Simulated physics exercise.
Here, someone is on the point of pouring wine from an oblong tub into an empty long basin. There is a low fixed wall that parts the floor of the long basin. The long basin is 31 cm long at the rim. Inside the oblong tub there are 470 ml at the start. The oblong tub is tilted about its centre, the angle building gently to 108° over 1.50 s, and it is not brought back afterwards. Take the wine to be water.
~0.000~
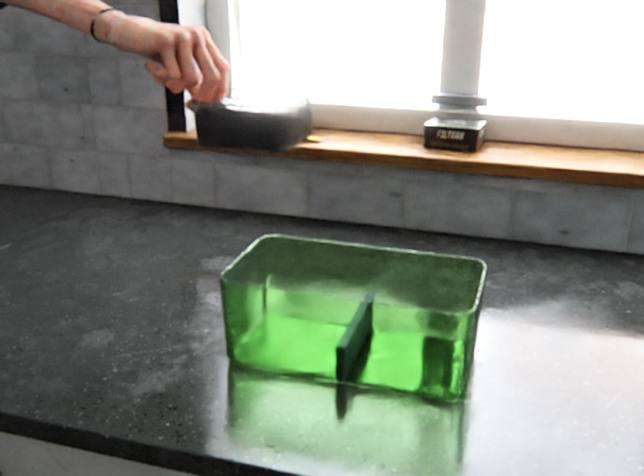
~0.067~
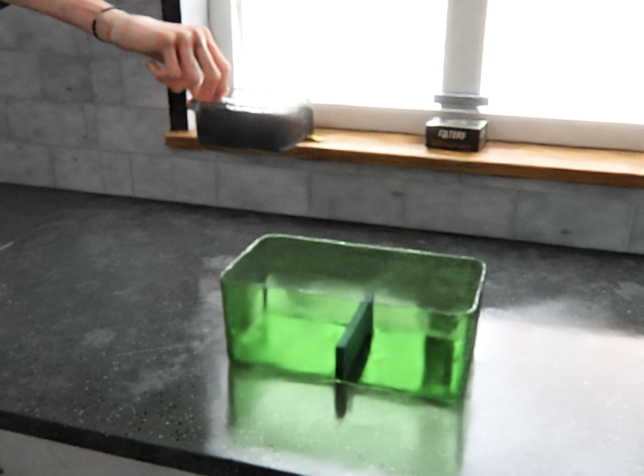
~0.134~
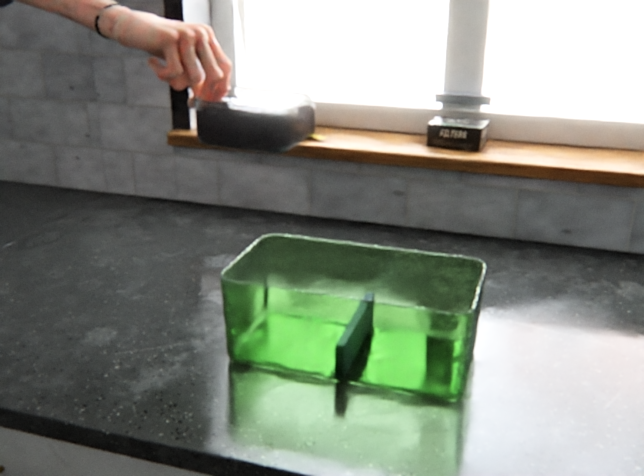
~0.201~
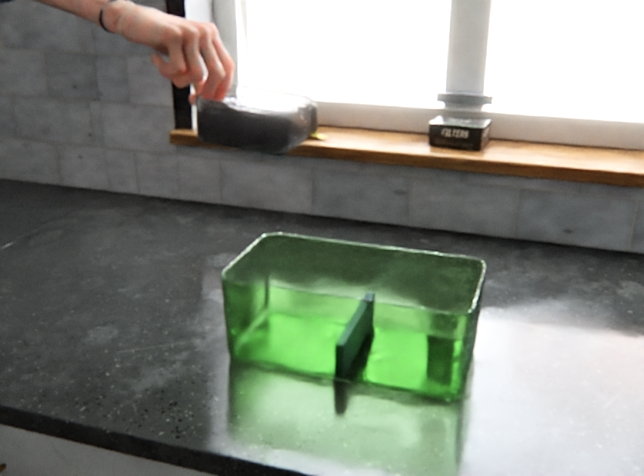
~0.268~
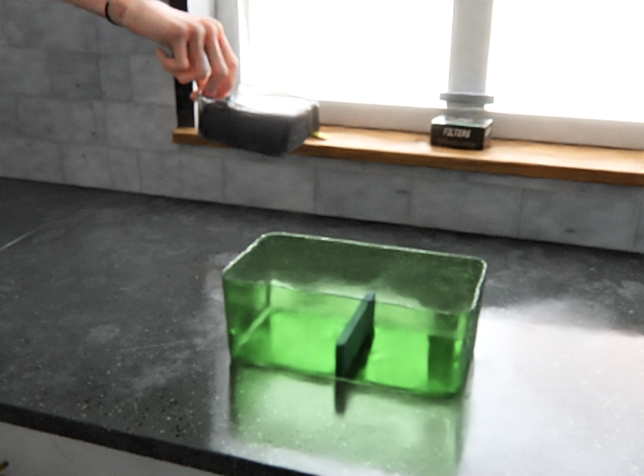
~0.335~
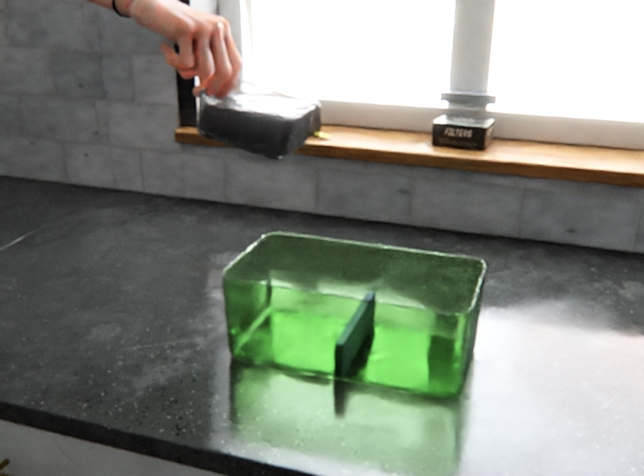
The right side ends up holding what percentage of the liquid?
About 57 in every hundred parts.
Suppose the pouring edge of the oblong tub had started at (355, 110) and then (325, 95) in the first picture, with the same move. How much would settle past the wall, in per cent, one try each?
Near 90 in a hundred on the first go and near 75 in a hundred on the second.
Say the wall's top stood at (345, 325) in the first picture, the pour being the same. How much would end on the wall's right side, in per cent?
Then about 70 per cent.
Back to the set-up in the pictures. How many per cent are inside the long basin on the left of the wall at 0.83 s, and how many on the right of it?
Around 9 percent on the left and 20 on the right.
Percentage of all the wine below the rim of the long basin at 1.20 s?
The share is close to 86 percent.
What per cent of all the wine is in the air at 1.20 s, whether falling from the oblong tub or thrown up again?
About 8 per cent.
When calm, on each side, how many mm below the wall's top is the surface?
I'd say some 40 mm on the left and some 36 mm on the right.
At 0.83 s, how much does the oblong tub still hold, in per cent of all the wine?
Remaining: Near 32 % of the total.
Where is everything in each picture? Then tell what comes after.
It leans 0°; its right rim is at (300, 102); the wine meets the walls at (212, 101) and (299, 107); the long basin's rim runs from (242, 257) to (481, 288); the wall's top is at (356, 319), in the first picture.
It leans 1°; its right rim is at (300, 103); the wine meets the walls at (212, 101) and (300, 108), in the second picture.
It leans 2°; its right rim is at (301, 104); the wine meets the walls at (214, 101) and (300, 107), in the third picture.
It leans 5°; its right rim is at (302, 106); the wine meets the walls at (215, 100) and (302, 108), in the fourth picture.
It leans 8°; its right rim is at (303, 110); the wine meets the walls at (216, 101) and (303, 108), in the fifth picture.
It leans 13°; its right rim is at (304, 114); the wine meets the walls at (217, 101) and (305, 109), in the sixth picture.
After 0.83 s the tilt is 63° and 32 per cent is still to pour, 9 is left of the wall and 19 right of it.
After 1.20 s the tilt is 98° and 5 per cent is still to pour, 30 is left of the wall and 56 right of it.
After 1.58 s the tilt is 108° and 0 per cent is still to pour, 41 is left of the wall and 57 right of it.
After 2.00 s the tilt is 108° and 0 per cent is still to pour, 41 is left of the wall and 57 right of it.
In the end 41 per cent lies left of the wall, 57 right of it and 2 outside.
